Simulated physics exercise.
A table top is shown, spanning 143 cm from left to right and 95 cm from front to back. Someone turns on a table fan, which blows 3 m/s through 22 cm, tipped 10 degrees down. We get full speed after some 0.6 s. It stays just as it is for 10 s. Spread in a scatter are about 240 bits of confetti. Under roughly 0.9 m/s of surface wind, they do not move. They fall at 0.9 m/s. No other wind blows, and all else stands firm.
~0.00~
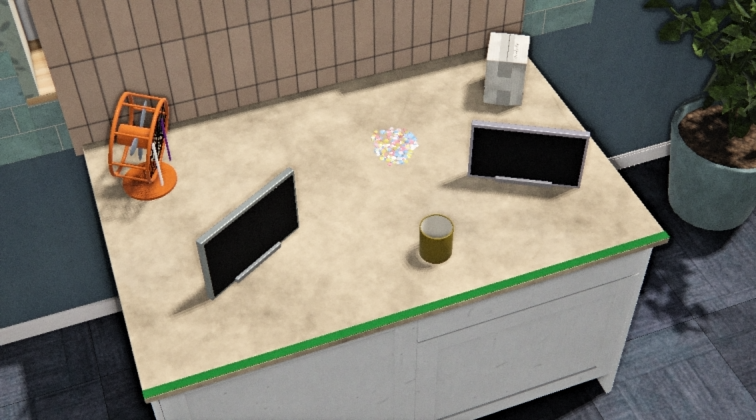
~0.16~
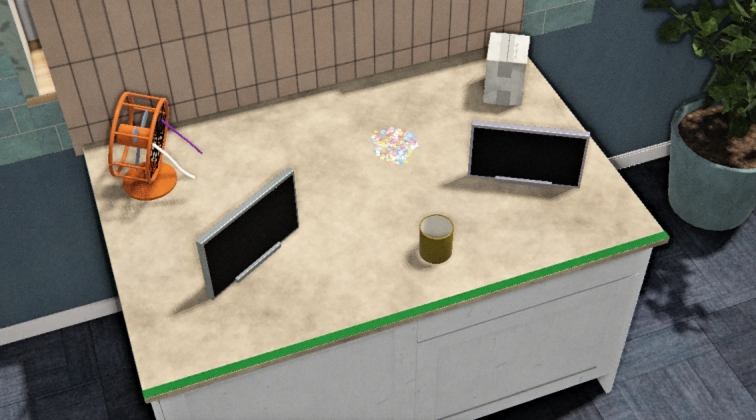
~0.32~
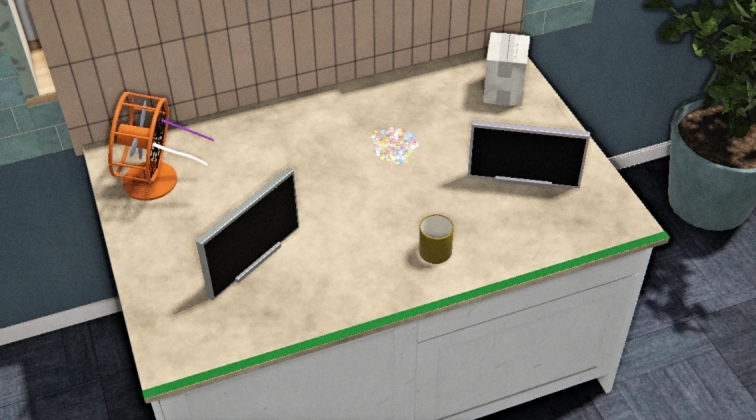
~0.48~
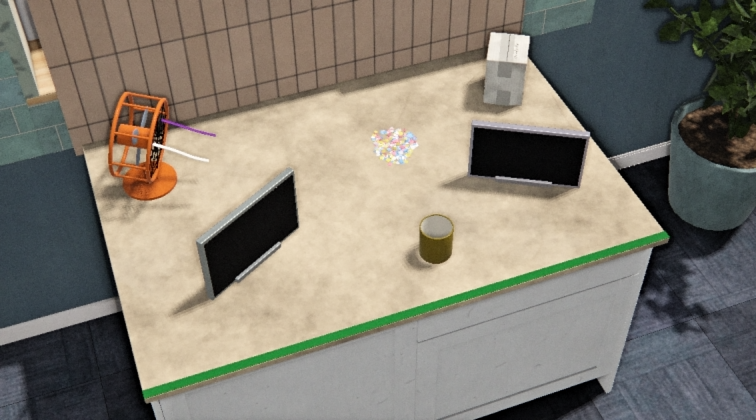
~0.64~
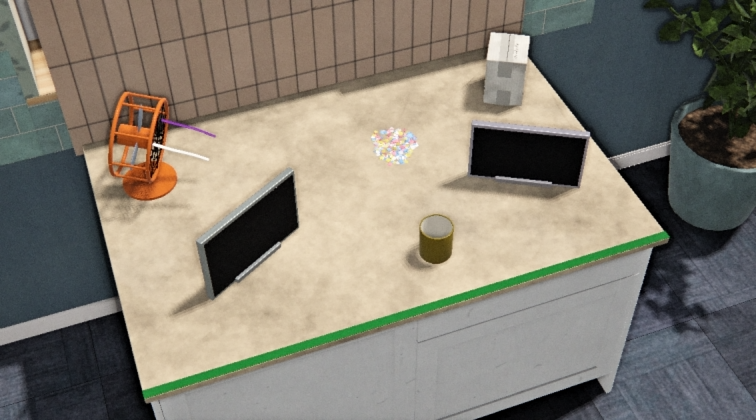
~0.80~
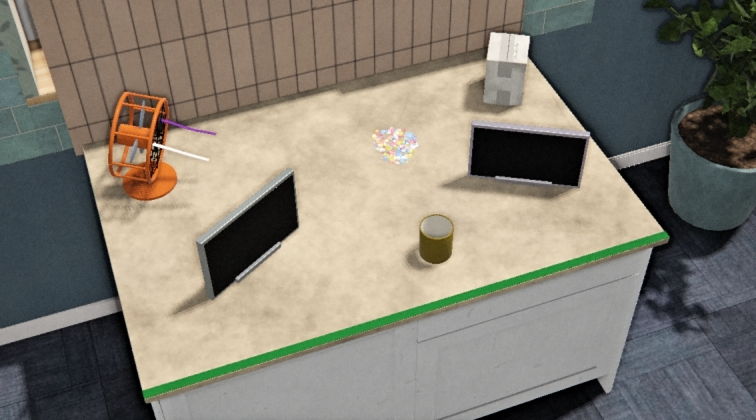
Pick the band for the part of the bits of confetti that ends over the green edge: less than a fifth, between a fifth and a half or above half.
Less than a fifth.
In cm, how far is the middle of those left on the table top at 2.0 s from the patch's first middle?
Centre offset: Approx. 35 cm.
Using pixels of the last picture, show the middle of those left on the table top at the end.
Roughly at (492, 103).
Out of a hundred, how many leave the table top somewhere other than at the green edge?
It comes out at some 60 %.
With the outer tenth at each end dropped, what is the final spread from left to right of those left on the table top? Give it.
Around 10 cm.
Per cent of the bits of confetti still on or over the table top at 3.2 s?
Around 40 in a hundred.
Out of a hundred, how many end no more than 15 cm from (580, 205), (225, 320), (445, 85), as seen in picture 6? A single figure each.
Taking the spots one by one, around 0 %, 0 % and 15 %.
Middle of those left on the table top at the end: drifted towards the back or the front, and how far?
Direction: Rearward; distance: About 10 cm.
After 2.0 s, 50 % are on the move or not yet settled, 0 % are over the green edge; the middle of those still in play is near (492, 103).
After 3.2 s, 29 % are on the move or not yet settled, 0 % are over the green edge; the middle of those still in play is near (492, 103).
After 5.5 s, 22 % are on the move or not yet settled, 0 % are over the green edge; the middle of those still in play is near (492, 103).
After 10.0 s, at the end, 0 % are over the green edge; the middle of those still in play is near (492, 103).
